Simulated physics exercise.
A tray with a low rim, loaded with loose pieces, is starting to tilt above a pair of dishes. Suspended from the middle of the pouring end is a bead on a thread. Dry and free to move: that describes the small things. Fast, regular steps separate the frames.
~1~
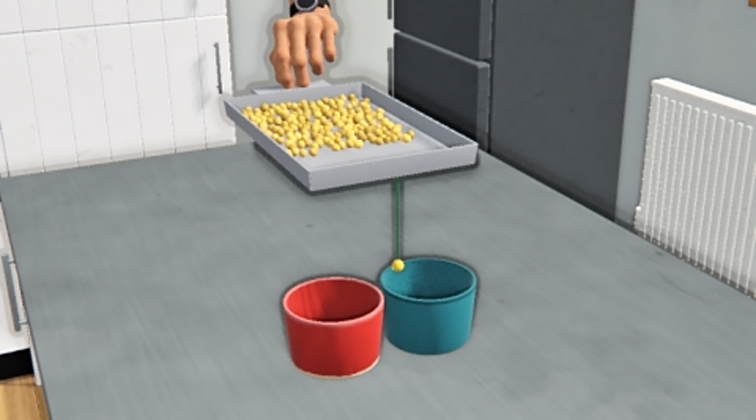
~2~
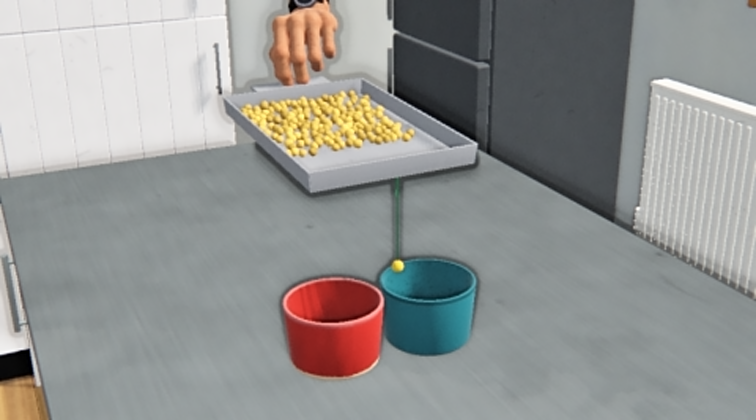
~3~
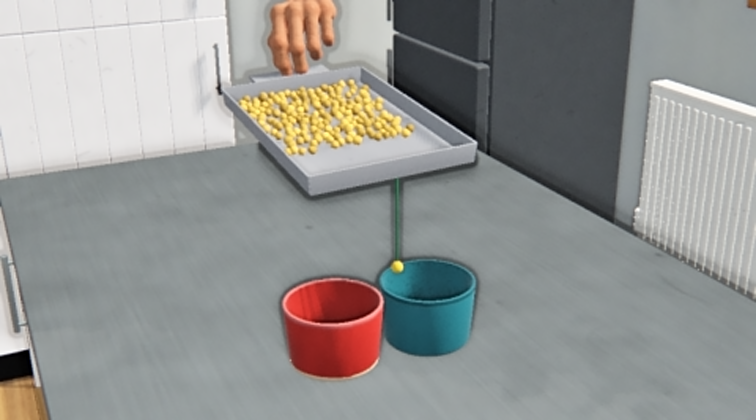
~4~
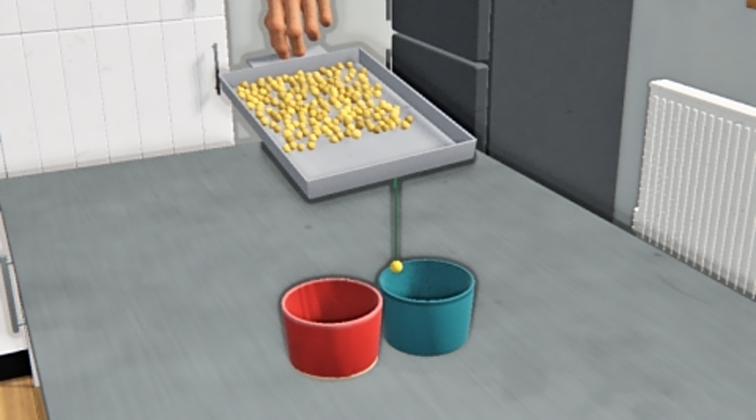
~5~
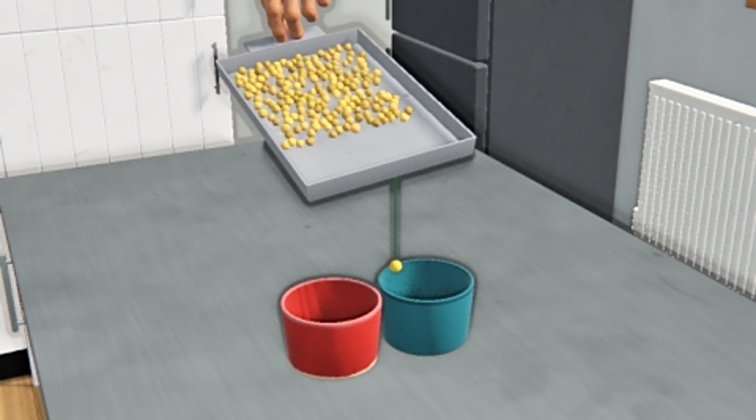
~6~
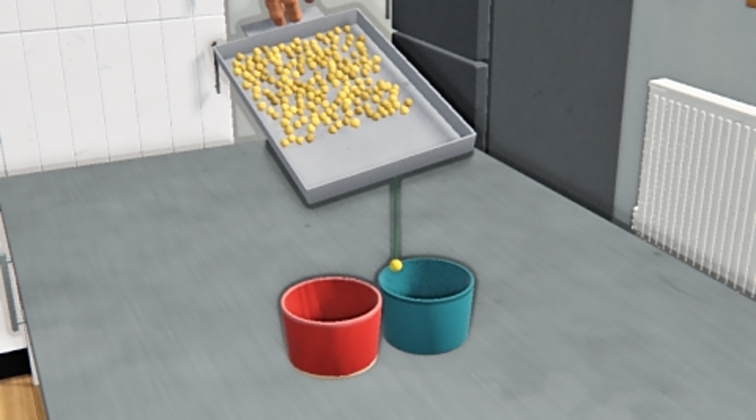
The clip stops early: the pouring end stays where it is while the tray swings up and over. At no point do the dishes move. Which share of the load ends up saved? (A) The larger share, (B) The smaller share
The larger share.
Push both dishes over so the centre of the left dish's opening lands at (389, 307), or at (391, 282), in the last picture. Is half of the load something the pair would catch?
In order, they'd catch a minor share, and next a minor share.
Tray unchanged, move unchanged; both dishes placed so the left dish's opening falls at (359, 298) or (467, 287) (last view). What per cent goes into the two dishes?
It comes to roughly 50 per cent in one try and roughly 0 per cent in the next.
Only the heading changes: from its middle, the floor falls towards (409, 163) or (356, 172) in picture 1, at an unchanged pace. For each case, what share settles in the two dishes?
Lab note: Try one about 30 %, try two 40 %.
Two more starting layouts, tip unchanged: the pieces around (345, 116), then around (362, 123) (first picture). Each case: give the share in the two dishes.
Close to 70 %, followed by close to 70 %.
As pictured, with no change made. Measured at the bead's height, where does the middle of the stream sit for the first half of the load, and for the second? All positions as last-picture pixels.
The early half goes through (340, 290), the late half through (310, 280).
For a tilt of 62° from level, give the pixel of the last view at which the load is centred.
Close to (327, 150).
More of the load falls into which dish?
The winner is the left one.
Soon, tray tipped steeply; nearly all on the tray; a stray few in the air.
A while on, tray tipped right over; most on the tray; a small part in the left dish; a small part outside both; a stray few in the air.
Towards the end, tray tipped past a quarter turn; about two thirds in the left dish; about a third outside both.
Finally, tray tipped past a quarter turn; about two thirds in the left dish; none in the right dish; about a third outside both.
